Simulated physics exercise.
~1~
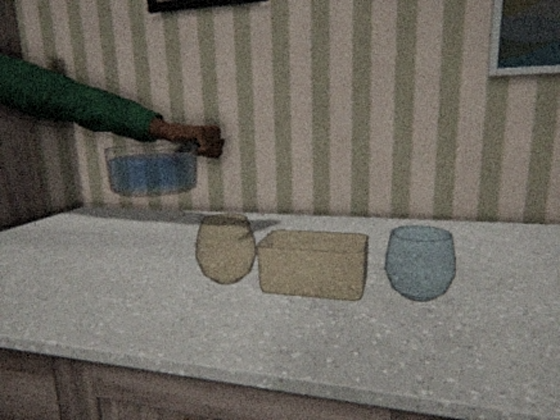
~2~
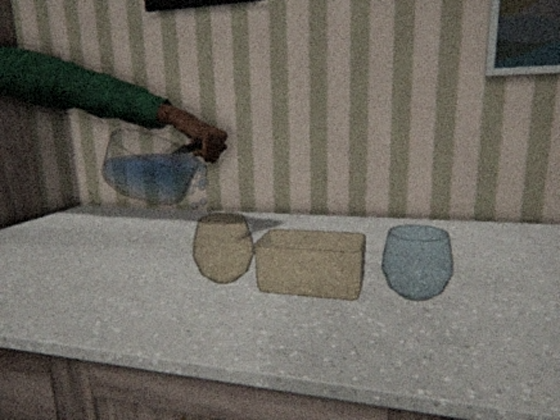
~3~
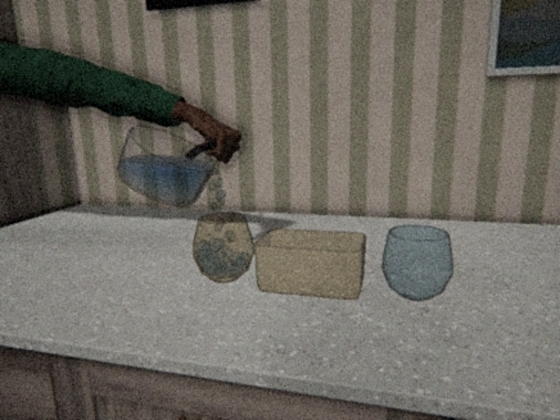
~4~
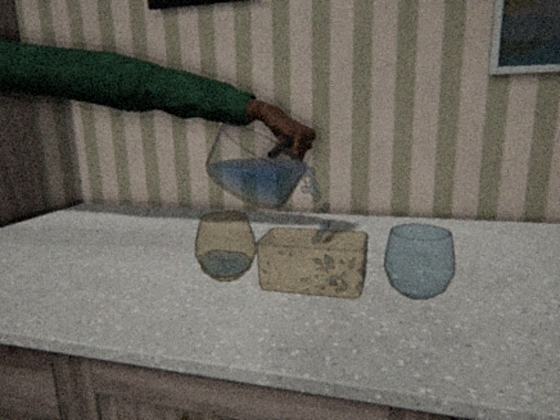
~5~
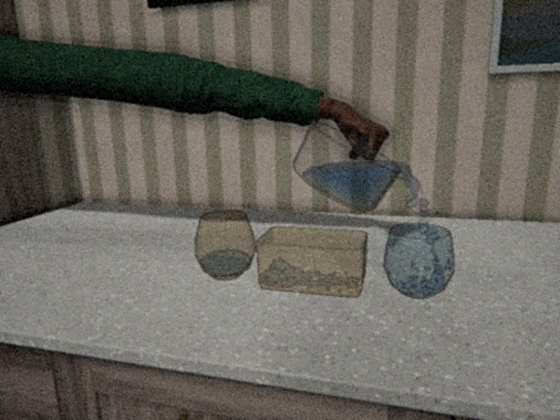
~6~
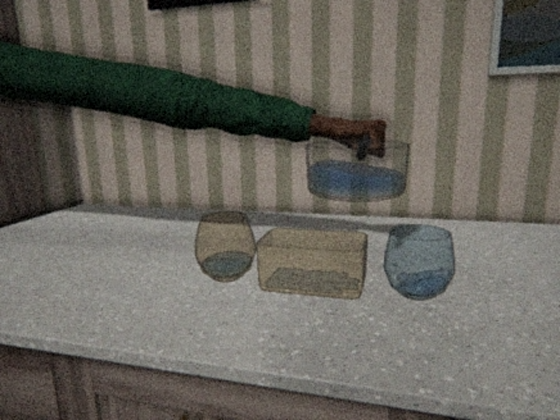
The footage shows a green-sleeved arm tilting a small clear pot of blue water and sweeping it right, pouring into a yellowish stemless glass, a food box and a bluish stemless glass on a speckled counter, then levelling it, leaving some water in all three and the pot.
